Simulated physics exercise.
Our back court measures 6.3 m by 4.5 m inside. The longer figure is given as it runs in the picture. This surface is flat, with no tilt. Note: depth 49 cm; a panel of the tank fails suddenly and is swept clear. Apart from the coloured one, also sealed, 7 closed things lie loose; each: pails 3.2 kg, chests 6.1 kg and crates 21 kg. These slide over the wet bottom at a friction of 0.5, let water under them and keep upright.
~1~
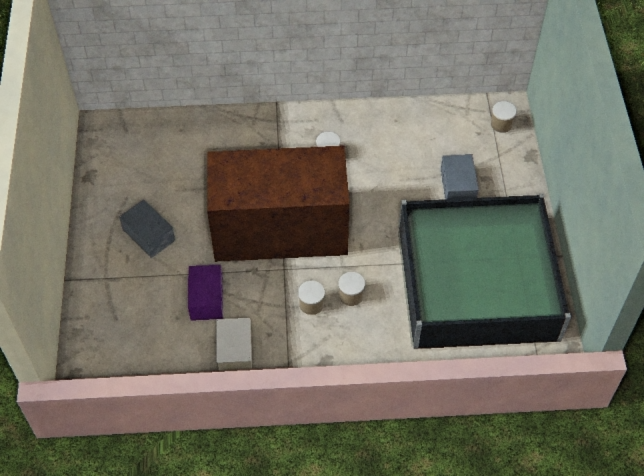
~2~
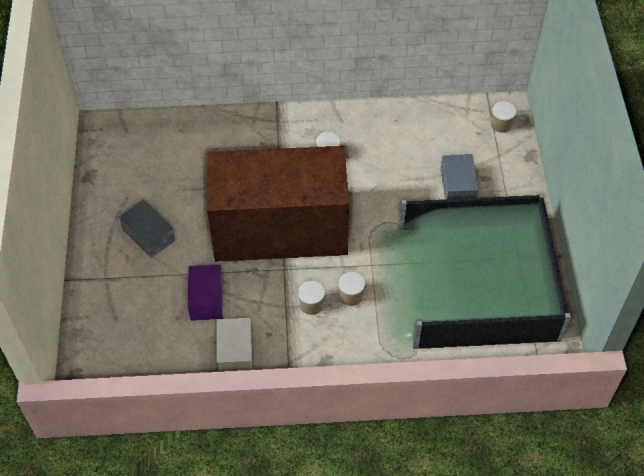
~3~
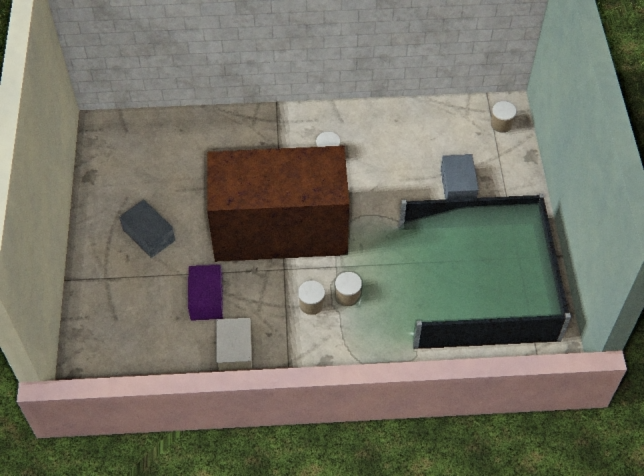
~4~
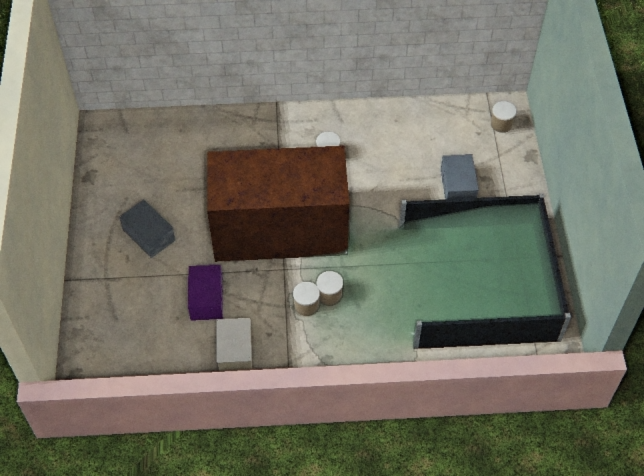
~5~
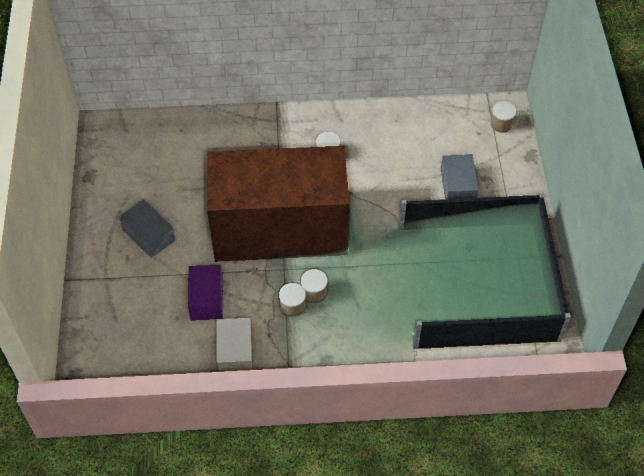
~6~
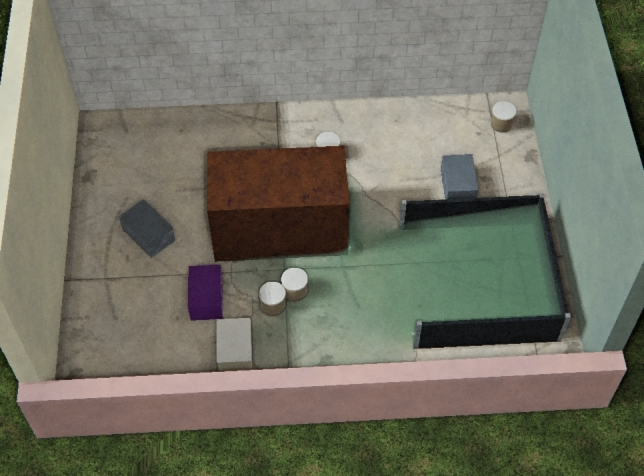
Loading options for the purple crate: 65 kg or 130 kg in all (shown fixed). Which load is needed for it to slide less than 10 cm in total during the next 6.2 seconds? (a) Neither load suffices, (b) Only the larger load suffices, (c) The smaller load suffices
Only the larger load suffices.
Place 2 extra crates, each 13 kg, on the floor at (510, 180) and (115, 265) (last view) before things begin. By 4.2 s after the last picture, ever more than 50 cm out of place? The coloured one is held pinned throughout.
First one stayed within, second went beyond.
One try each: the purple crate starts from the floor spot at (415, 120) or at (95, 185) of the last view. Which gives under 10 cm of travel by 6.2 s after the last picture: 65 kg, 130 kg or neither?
Respectively, first option suffices; first option suffices.
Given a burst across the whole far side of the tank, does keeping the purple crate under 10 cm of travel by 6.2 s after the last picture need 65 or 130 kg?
Under that change, the lighter pick does it.
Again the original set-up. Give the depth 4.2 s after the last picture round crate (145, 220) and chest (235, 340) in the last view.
Depths: Near 4 cm, then near 7 cm.
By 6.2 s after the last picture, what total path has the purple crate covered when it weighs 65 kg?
About 40 cm altogether.
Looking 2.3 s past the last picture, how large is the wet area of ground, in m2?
Wet area: Approx. 20 m2.
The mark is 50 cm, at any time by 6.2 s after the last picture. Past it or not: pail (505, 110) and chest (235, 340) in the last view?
Beyond the mark, beyond the mark.
Then, 0.6 s after the last picture the purple crate would be 2 cm from its start with 65 kg and 0 cm from its start with 130 kg; 11 cm of water round it then.
Then, 2.3 s after the last picture the purple crate would be 36 cm from its start with 65 kg and 0 cm from its start with 130 kg; 7 cm of water round it then.
Then, 4.2 s after the last picture the purple crate would be 36 cm from its start with 65 kg and 0 cm from its start with 130 kg; 8 cm of water round it then.
Then, 6.2 s after the last picture the purple crate would be 36 cm from its start with 65 kg and 0 cm from its start with 130 kg; 7 cm of water round it then.
